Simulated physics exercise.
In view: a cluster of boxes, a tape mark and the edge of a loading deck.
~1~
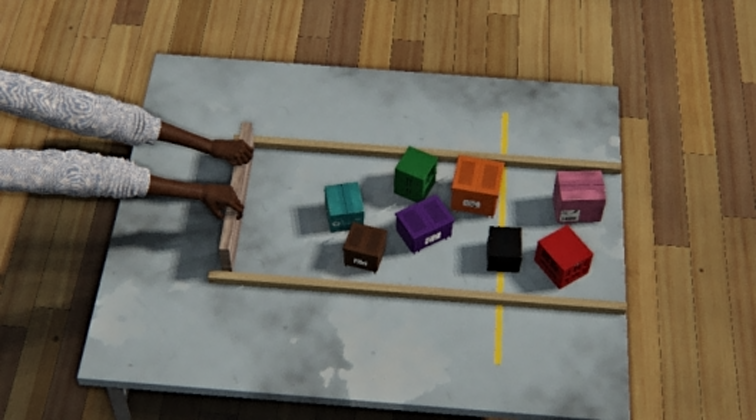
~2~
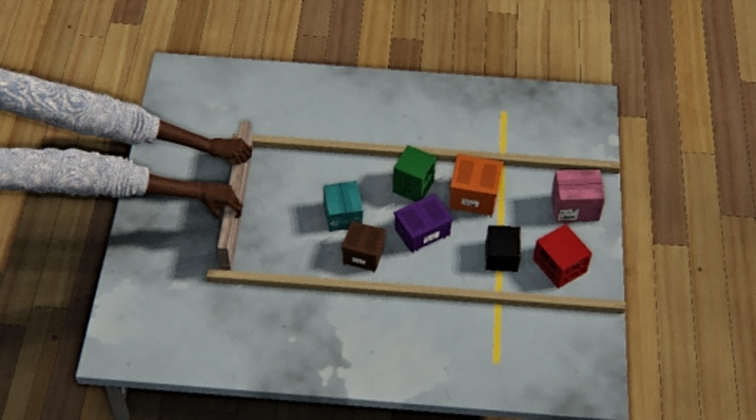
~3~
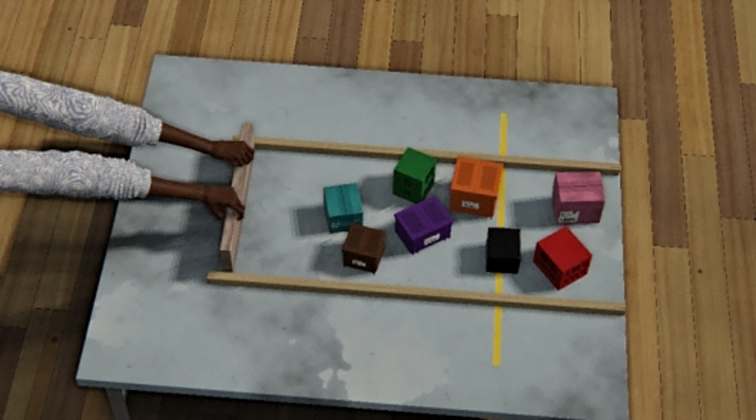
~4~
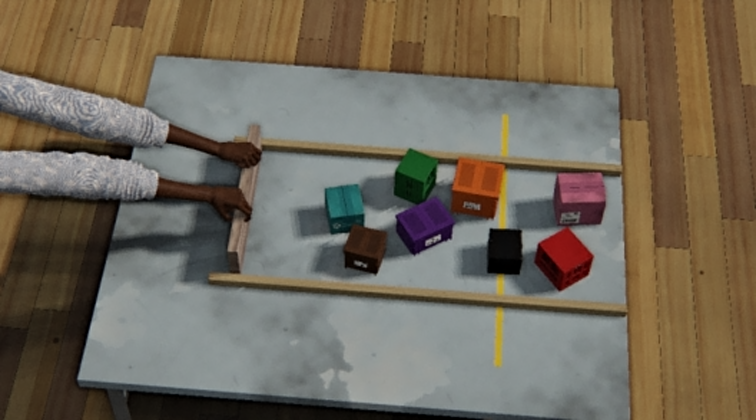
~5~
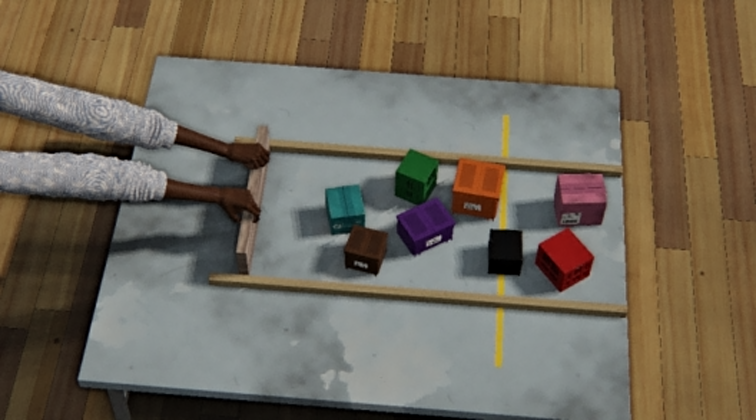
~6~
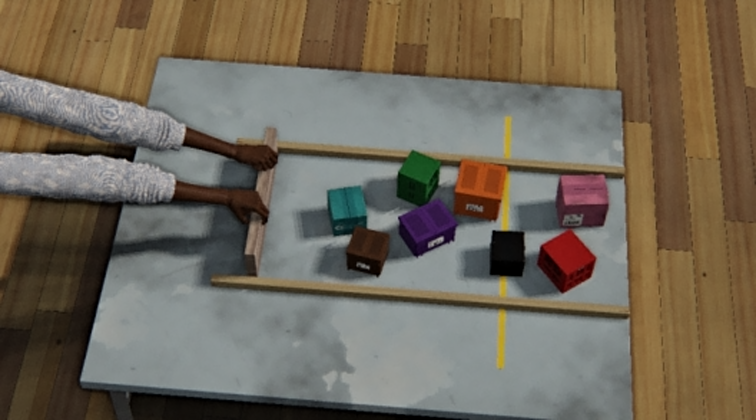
On a grey loading deck, two hands slide a wooden plank slightly right between rails toward colourful boxes, which stay still.
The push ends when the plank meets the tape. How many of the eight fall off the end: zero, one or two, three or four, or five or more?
Here the number that fall off is zero.
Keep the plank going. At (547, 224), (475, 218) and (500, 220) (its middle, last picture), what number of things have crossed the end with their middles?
It would be 2, 0 and 0.
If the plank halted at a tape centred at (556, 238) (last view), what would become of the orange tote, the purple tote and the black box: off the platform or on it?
The orange tote holds on, the purple tote is kept, the black box is kept.
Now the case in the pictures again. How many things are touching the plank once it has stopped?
3 of them.
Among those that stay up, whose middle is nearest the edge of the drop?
The pink parcel ends nearest.
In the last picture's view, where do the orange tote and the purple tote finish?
About (563, 196), and the other about (569, 243).
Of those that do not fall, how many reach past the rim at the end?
Overhanging: 1.
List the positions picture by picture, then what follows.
Pink parcel (579, 197); red crate (563, 257); black box (504, 249); plank (237, 197); tape (502, 230), in the first picture.
Red crate (562, 256); green crate (414, 174), in the second picture.
Black box (503, 250); plank (238, 198), in the third picture.
Pink parcel (579, 199); turquoise box (345, 209), in the fourth picture.
Red crate (564, 260); orange tote (478, 190), in the fifth picture.
Pink parcel (582, 201); red crate (566, 261); black box (507, 253); plank (262, 202); tape (505, 234), in the sixth picture.
Early on, none off yet; pink parcel at rest near (582, 201); red crate at rest near (566, 261); black box at rest near (507, 253).
A while later, none off yet; pink parcel at rest near (582, 201); red crate at rest near (566, 261); black box travelled a little near (518, 264).
Finally, the number that fall off is zero.
